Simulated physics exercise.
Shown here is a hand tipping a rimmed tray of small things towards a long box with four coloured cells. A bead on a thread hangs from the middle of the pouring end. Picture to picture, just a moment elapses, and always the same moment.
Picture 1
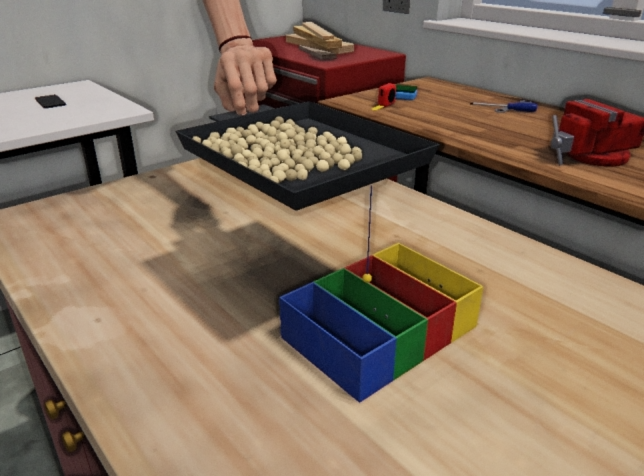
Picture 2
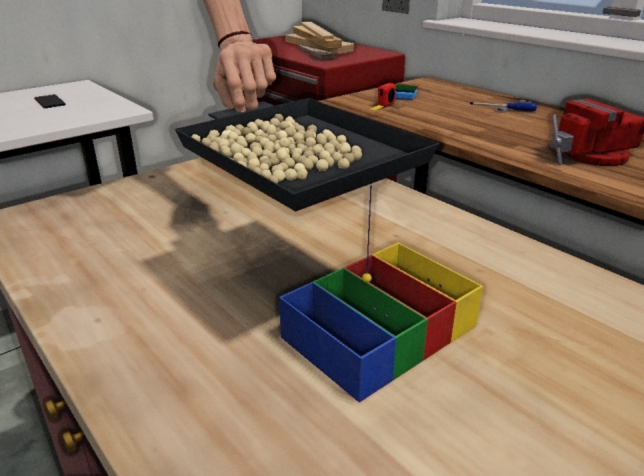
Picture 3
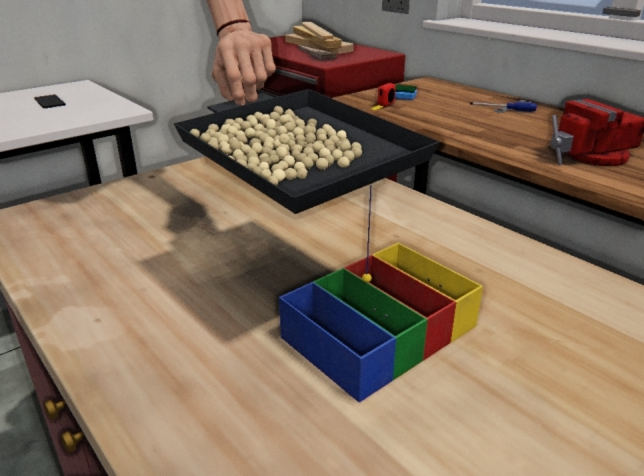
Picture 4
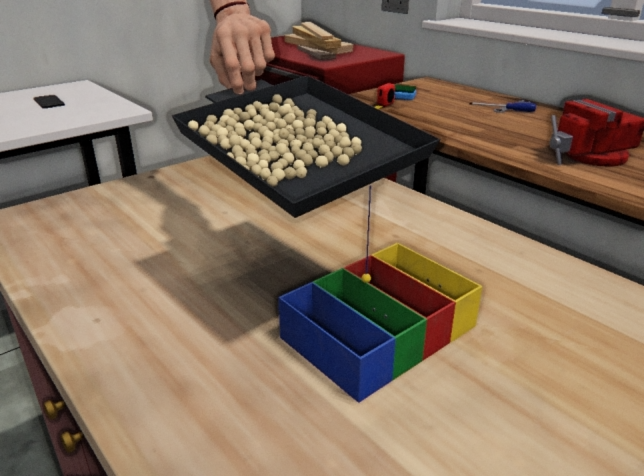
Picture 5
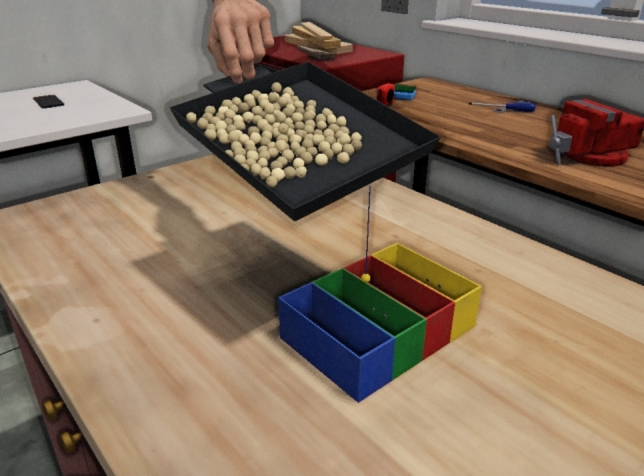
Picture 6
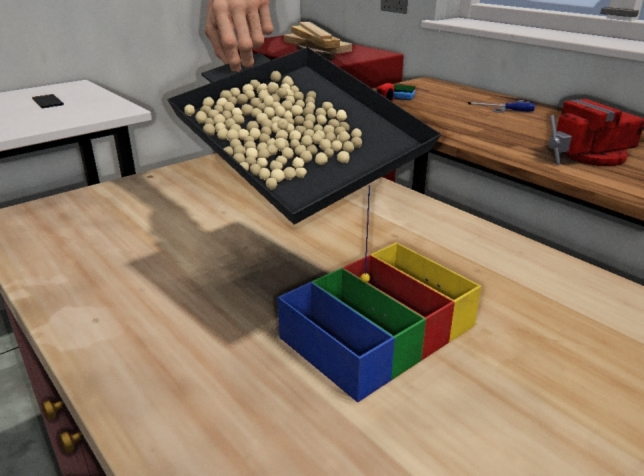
In this clip, a hand holds a dark rimmed tray of small, round, pale nuts above a box with blue, green, red and yellow cells, then gradually raises the tray's far side, slanting it toward its lower front corner.
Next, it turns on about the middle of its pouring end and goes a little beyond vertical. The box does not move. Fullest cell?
Blue.
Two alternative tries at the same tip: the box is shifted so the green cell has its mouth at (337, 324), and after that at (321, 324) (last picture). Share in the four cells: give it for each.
Result, in turn: 90 %, 100 %.
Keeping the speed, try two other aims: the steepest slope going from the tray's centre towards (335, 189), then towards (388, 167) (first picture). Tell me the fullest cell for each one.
Try A: The blue cell / try B: The cell in yellow.
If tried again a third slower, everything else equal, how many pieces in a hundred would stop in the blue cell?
Something like 40 in a hundred.
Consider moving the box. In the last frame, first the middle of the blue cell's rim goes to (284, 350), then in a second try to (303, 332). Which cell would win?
You'd see the green one win the first time and blue win the second.
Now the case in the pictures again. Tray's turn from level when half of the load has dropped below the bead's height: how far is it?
Roughly 105°.
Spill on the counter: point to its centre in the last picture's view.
Their resting centre is at about (286, 400).
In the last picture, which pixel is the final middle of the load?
The centre comes to rest near (324, 367).
Just after the last frame, tray tipped steeply; almost all on the tray; about a tenth falling or outside the box.
A moment on, tray tipped right over; roughly half on the tray; about a tenth in the blue cell; just a few in the green cell; roughly a third falling or outside the box.
Further on, tray tipped past a quarter turn; roughly a third in the blue cell; just a few in the green cell; roughly half falling or outside the box.
When it is over, tray tipped past a quarter turn; roughly a third in the blue cell; just a few in the green cell; not one in the red cell; not one in the yellow cell; roughly half outside the box.
